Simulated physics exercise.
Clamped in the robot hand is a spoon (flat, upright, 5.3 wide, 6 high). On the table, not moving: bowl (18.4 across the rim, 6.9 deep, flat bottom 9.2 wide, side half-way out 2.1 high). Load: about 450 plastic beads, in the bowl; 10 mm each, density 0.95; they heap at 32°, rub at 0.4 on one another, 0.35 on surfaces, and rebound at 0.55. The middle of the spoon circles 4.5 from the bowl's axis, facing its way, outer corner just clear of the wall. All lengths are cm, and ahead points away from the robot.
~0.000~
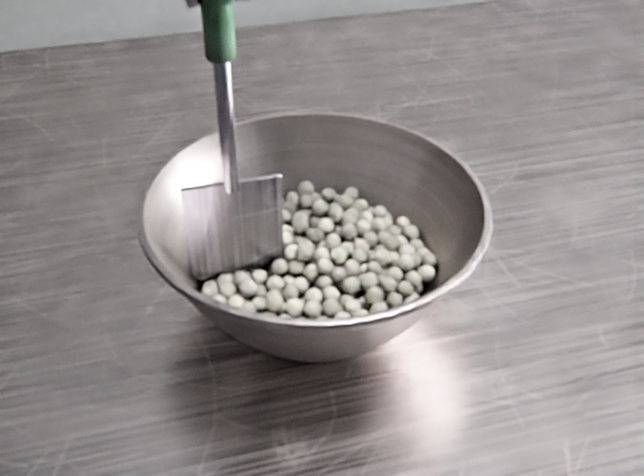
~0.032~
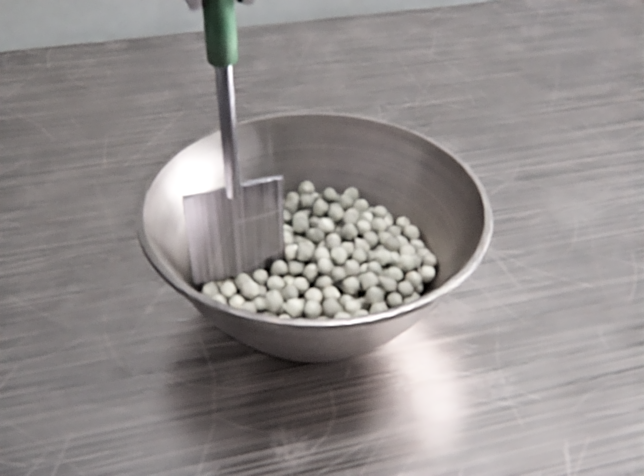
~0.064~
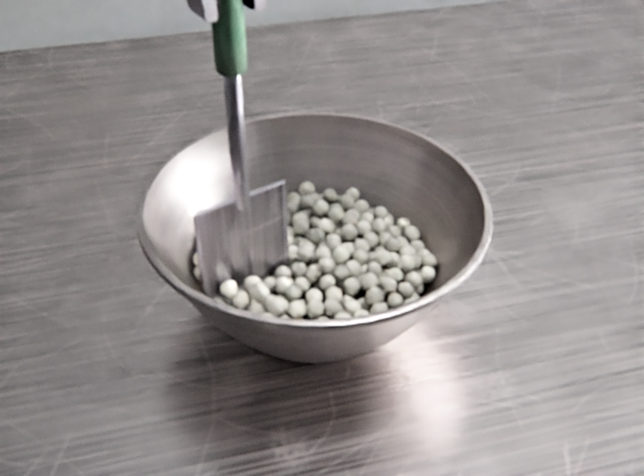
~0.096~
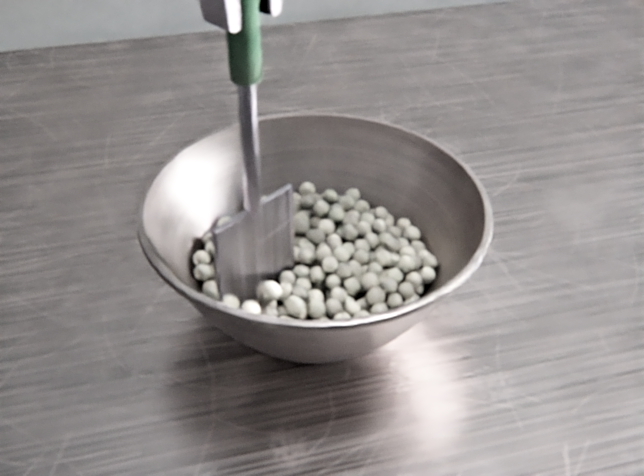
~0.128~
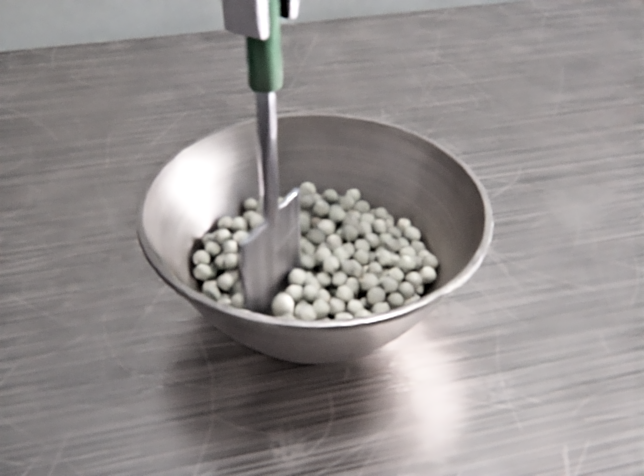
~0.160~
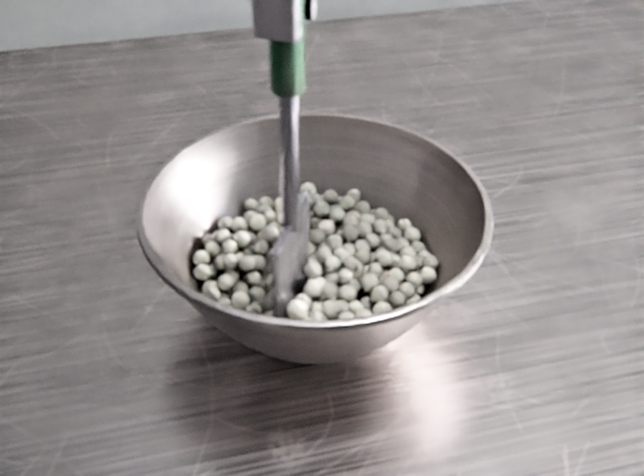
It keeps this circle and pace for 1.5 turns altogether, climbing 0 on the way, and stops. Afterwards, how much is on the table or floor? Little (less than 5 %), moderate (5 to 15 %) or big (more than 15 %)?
Answer: Little; less than 5 % of the plastic beads finish on the table or floor.
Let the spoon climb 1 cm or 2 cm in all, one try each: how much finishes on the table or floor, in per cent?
Some 0 and 0 per cent.
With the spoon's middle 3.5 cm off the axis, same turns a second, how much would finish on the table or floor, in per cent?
Then about 0 per cent.
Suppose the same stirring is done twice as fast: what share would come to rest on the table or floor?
Then about 20 per cent.
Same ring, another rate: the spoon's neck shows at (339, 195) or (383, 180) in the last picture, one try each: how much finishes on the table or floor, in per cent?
Some 5 and 20 per cent.
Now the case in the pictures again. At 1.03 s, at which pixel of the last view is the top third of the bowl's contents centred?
Around (351, 300).
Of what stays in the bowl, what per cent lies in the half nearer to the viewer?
Some 40 per cent.
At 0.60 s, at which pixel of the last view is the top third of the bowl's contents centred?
Around (284, 200).
After 0.60 s, 249° round, highest piece 7 above the table; 449 in the bowl.
After 1.03 s, 77° round, highest piece 8 above the table; 444 in the bowl, 4 on the table or floor, 1 in flight or on the tool.
After 1.45 s, 180° round, highest piece 7 above the table; 441 in the bowl, 8 on the table or floor.
After 2.15 s, 180° round, highest piece 6 above the table; 441 in the bowl, 8 on the table or floor.
At rest, 441 in the bowl, 8 on the table or floor. That is 2 % on the table or floor.
